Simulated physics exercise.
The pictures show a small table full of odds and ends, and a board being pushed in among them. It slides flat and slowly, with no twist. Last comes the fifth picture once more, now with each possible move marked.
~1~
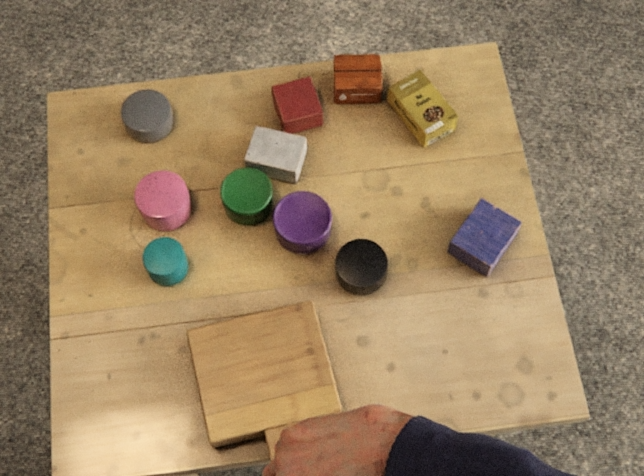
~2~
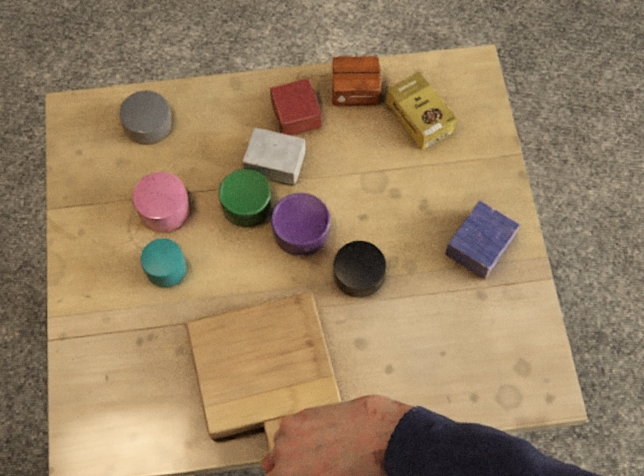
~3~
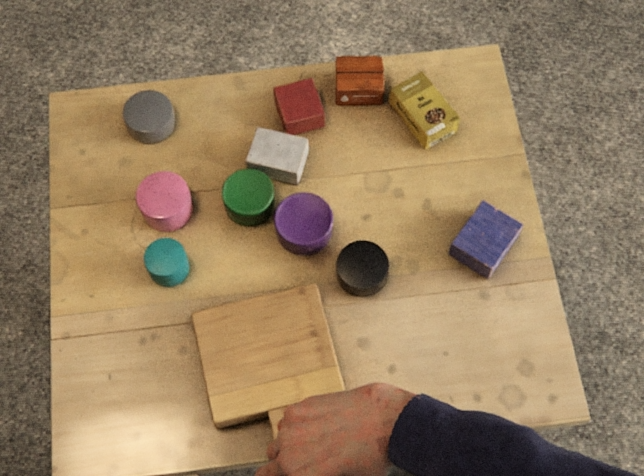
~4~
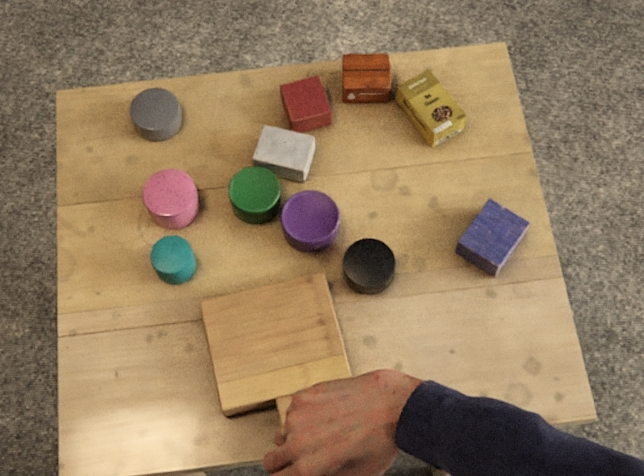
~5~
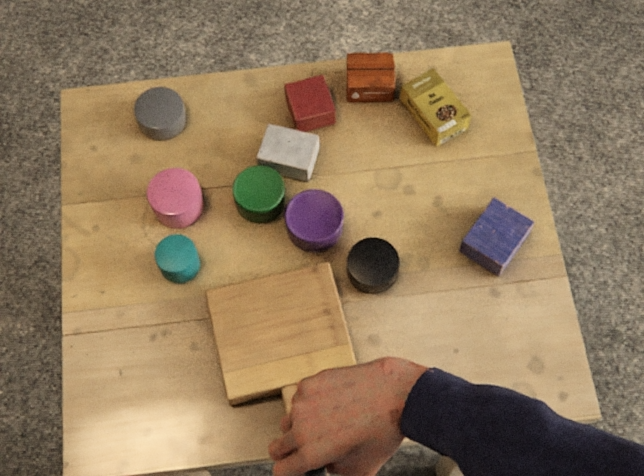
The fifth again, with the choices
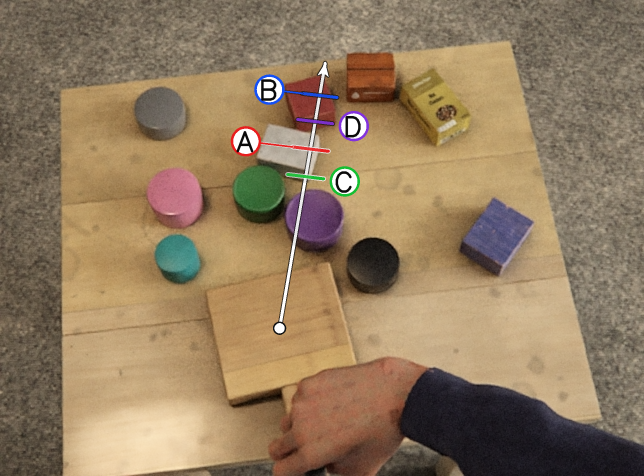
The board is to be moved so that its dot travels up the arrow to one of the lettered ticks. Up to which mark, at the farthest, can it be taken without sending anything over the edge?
Mark C.
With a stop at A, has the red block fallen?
Yes.
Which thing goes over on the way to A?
The red block goes over.
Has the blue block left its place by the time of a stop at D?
No.
On the marked copy, A at (310, 149); B at (320, 96); C at (306, 177); D at (315, 121); the arrow from (280, 328) to (326, 63); the white dot at (280, 328).
Taking C. A third of the way, board (290, 275); white block (285, 146); purple tub (313, 189).
Two thirds of the way, board (300, 220); red block (308, 77); white block (269, 111).
When it is over, board (306, 183); red block (308, 67); white block (254, 84); nothing has fallen.
As for the rest, A drops the red block; B drops the white block, red block, green tub and purple tub; D drops the white block and red block.
